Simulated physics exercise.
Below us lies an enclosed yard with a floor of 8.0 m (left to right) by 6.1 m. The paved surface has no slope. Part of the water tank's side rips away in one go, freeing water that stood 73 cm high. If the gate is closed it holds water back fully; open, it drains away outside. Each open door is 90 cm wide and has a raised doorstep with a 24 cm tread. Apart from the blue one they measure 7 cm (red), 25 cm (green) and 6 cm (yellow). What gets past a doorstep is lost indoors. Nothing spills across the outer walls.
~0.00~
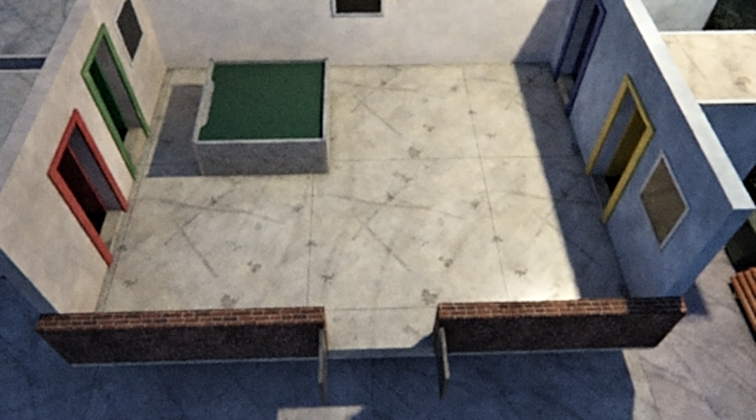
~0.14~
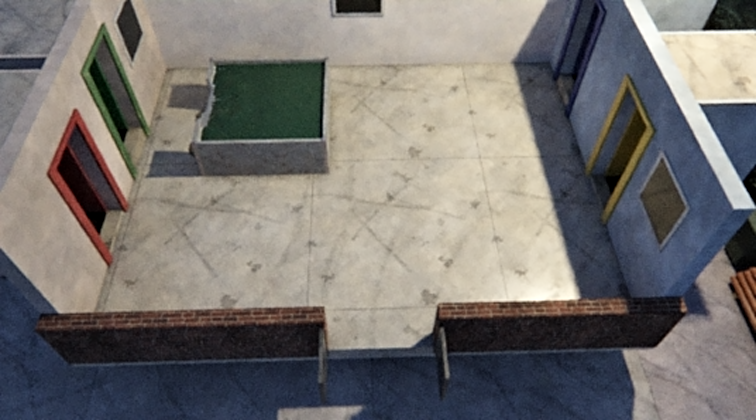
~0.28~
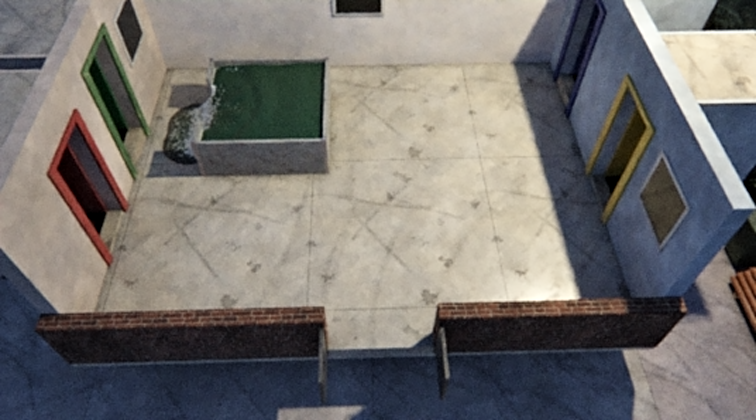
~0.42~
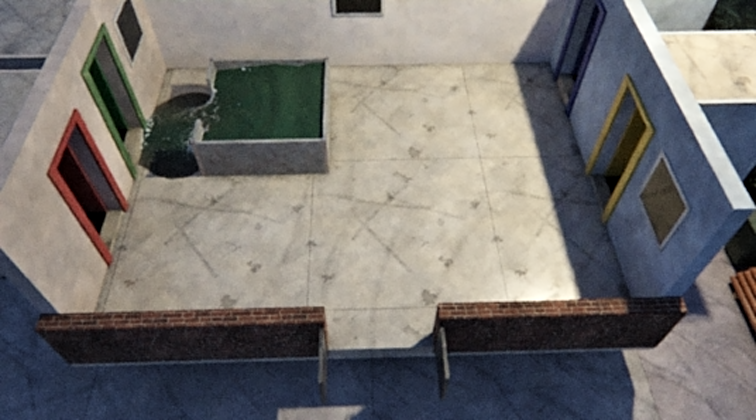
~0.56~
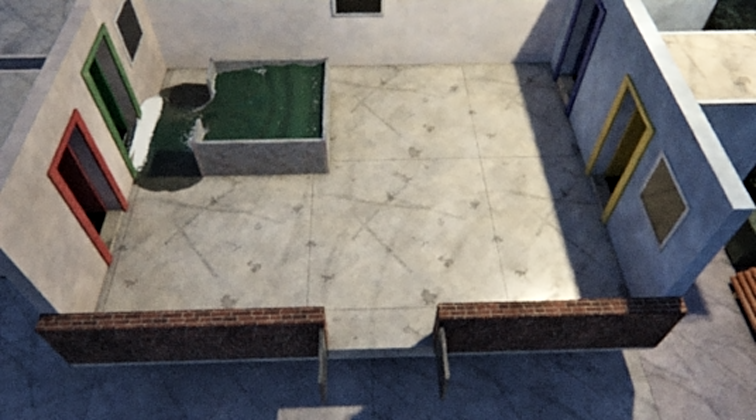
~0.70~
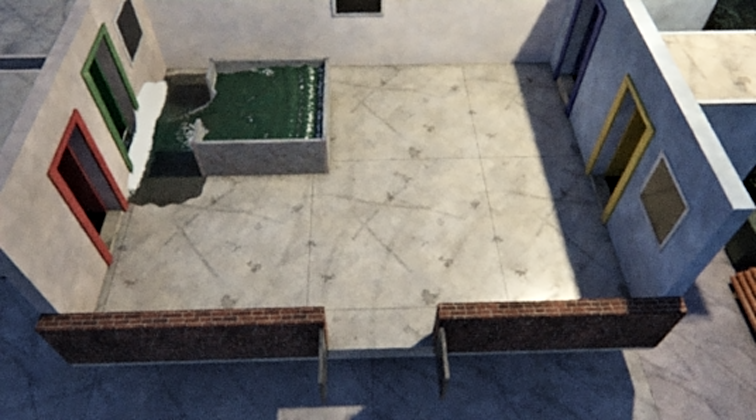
A walled yard holds a tank whose left side breaks, and water spreads across the floor.
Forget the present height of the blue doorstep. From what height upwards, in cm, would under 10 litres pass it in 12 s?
It would have to be roughly 13.5 cm high.
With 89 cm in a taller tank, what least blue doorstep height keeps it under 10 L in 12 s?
Some 18 cm.
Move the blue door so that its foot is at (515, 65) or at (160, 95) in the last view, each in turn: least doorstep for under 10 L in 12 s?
Roughly 9.5 and 32 cm.
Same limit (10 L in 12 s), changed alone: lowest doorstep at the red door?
About 5.5 cm at red.
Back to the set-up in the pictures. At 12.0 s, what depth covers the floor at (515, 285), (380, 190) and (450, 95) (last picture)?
Roughly 8, 6 and 5 cm, in turn.
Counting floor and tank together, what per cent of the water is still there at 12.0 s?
Roughly 90 in a hundred.
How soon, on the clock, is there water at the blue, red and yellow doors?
Arrival: Blue 4.0 s, red 1.0 s, yellow 5.5 s.
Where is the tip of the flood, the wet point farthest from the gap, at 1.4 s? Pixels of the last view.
Around (100, 296).
After 1.4 s water covers 10 % of the floor, deepest (55 cm) near (166, 73); it has not reached the blue door.
After 3.0 s water covers 35 % of the floor, deepest (34 cm) near (166, 73); it has not reached the blue door.
After 12.0 s water covers 100 % of the floor, deepest (10 cm) near (586, 176); 8 cm at the blue door, 0 litres in over its 21 cm doorstep.
At the blue door as built, the water arrived by 4.3 s and peaked near 18 cm at 4.6 s.
Run again over the same 12 s with other heights there, 20 litres in over 12 cm, 2 litres over 16.5 cm. The limit of 10 litres is kept from about 13.5 cm up.
